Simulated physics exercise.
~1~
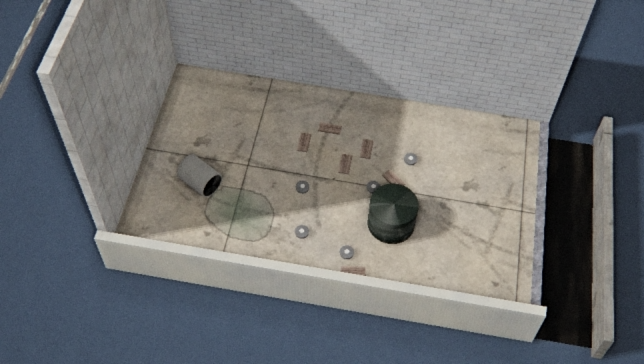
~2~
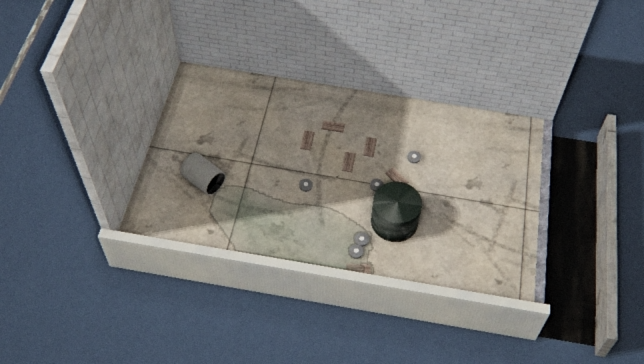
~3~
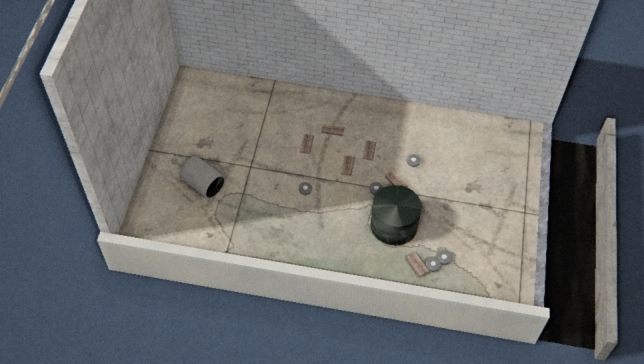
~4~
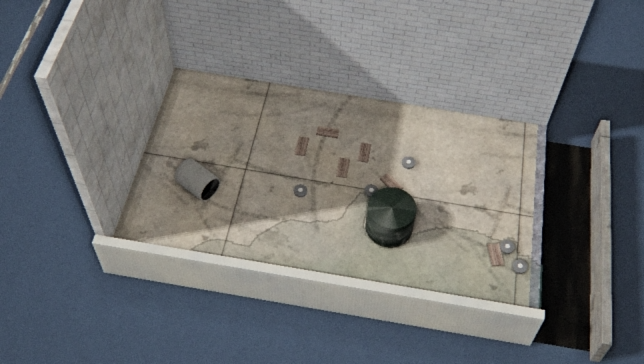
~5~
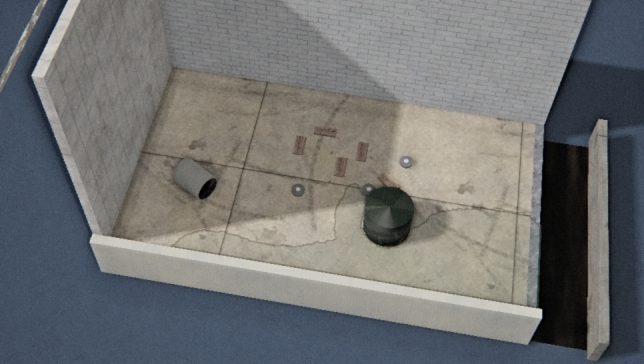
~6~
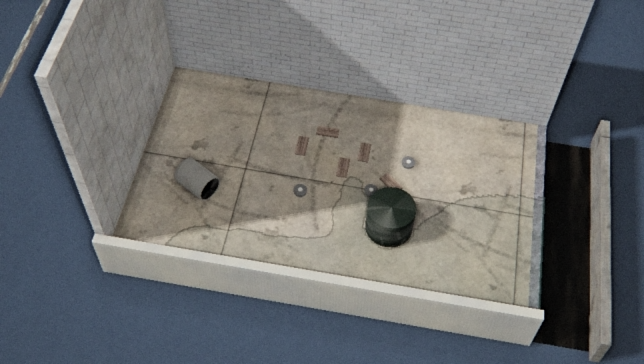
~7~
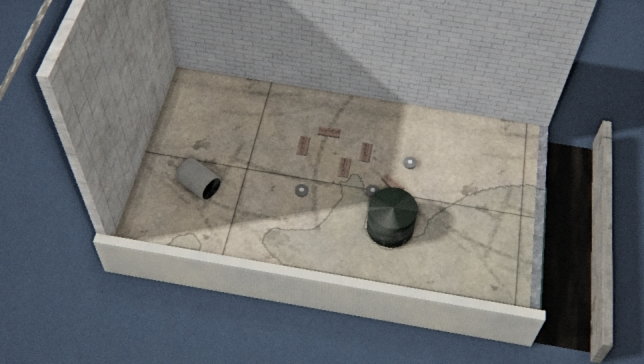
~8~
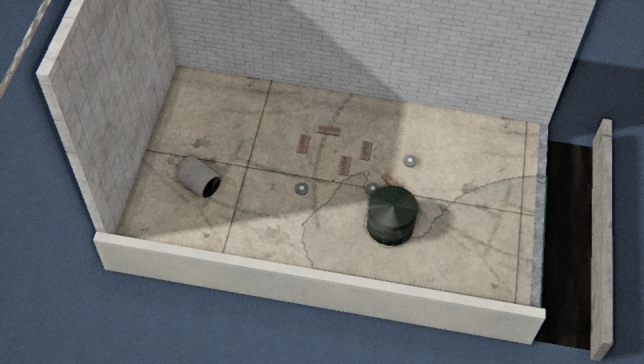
At the start, a grey drum lies on its side on the pale floor of a walled shed, with a wet patch spreading near its mouth and small round lids, brown boards and a dark green container standing about. The water runs along the front of the floor toward the right, pushing two lids together near a board. It then carries all three past the green container to the right end, where they slip out of view. The remaining lids and boards stay put as the flow fades and the wet area shrinks, leaving a faint outline around the container.
